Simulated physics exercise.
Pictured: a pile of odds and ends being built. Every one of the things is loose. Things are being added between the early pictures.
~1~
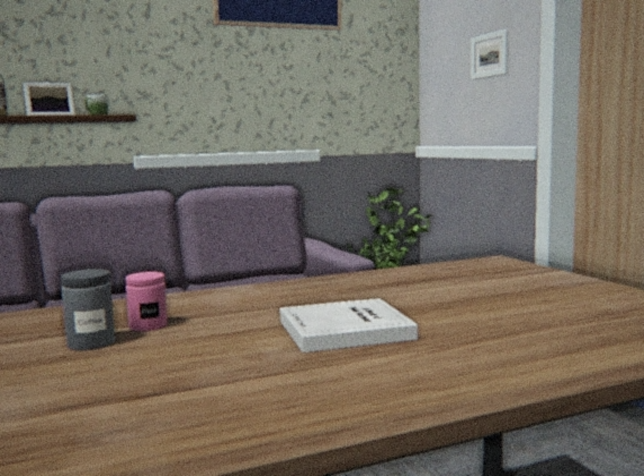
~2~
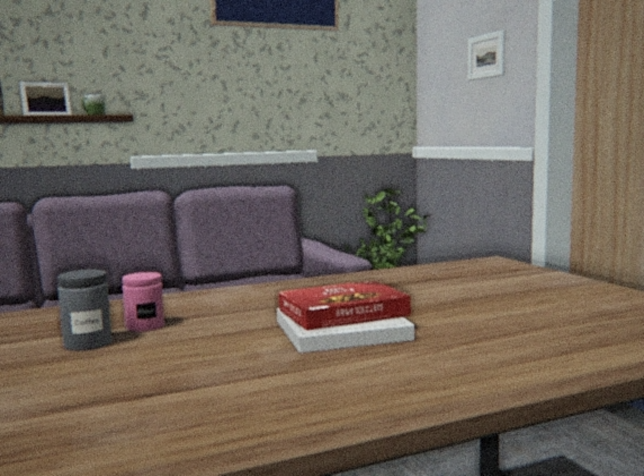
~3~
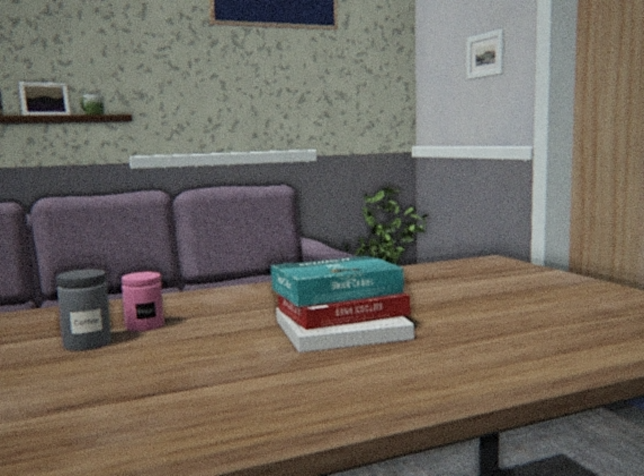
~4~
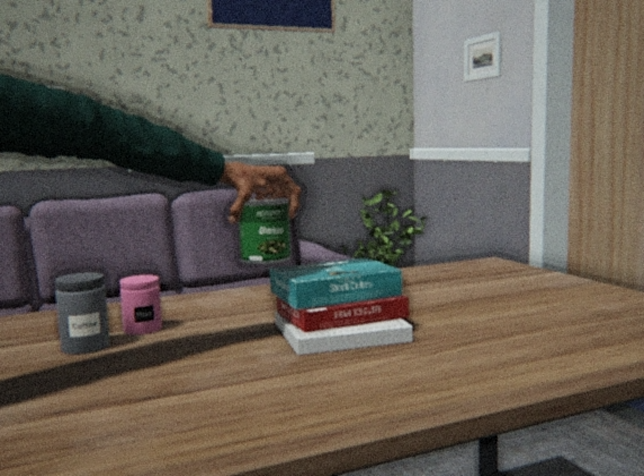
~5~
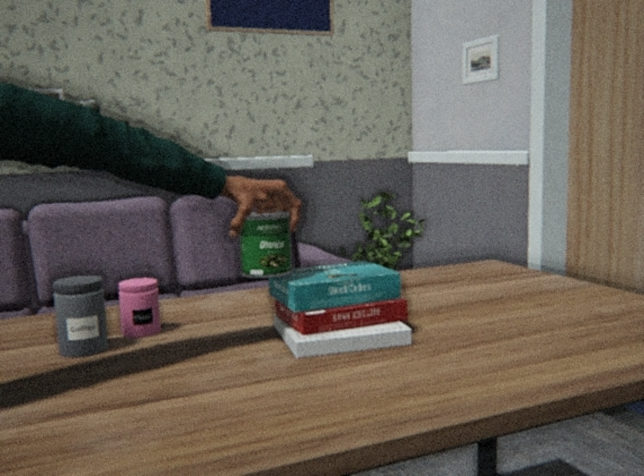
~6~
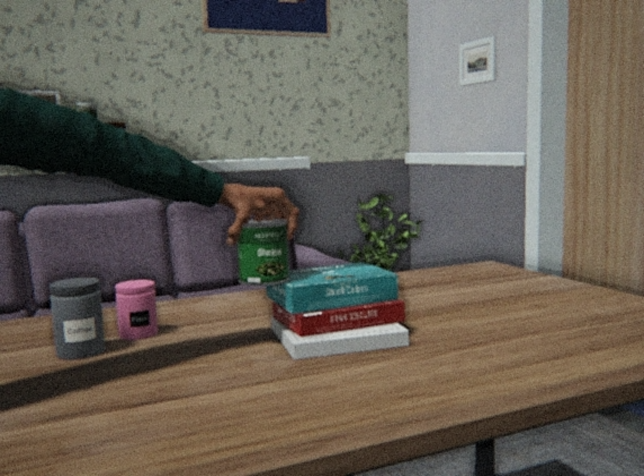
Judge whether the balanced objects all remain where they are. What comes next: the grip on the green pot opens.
The objects do not all remain in place.
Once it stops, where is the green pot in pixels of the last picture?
End spot: Near (223, 325).
Then, 0.30 s later than the last frame, green pot now fallen.
Then, 0.40 s later than the last frame, things are still on the move.
Then, 0.50 s later than the last frame, nothing new.
When it is over, fallen, green pot; the other 5 as before. End places, in pixels of the last picture, green pot near (223, 325). The pile gives way.
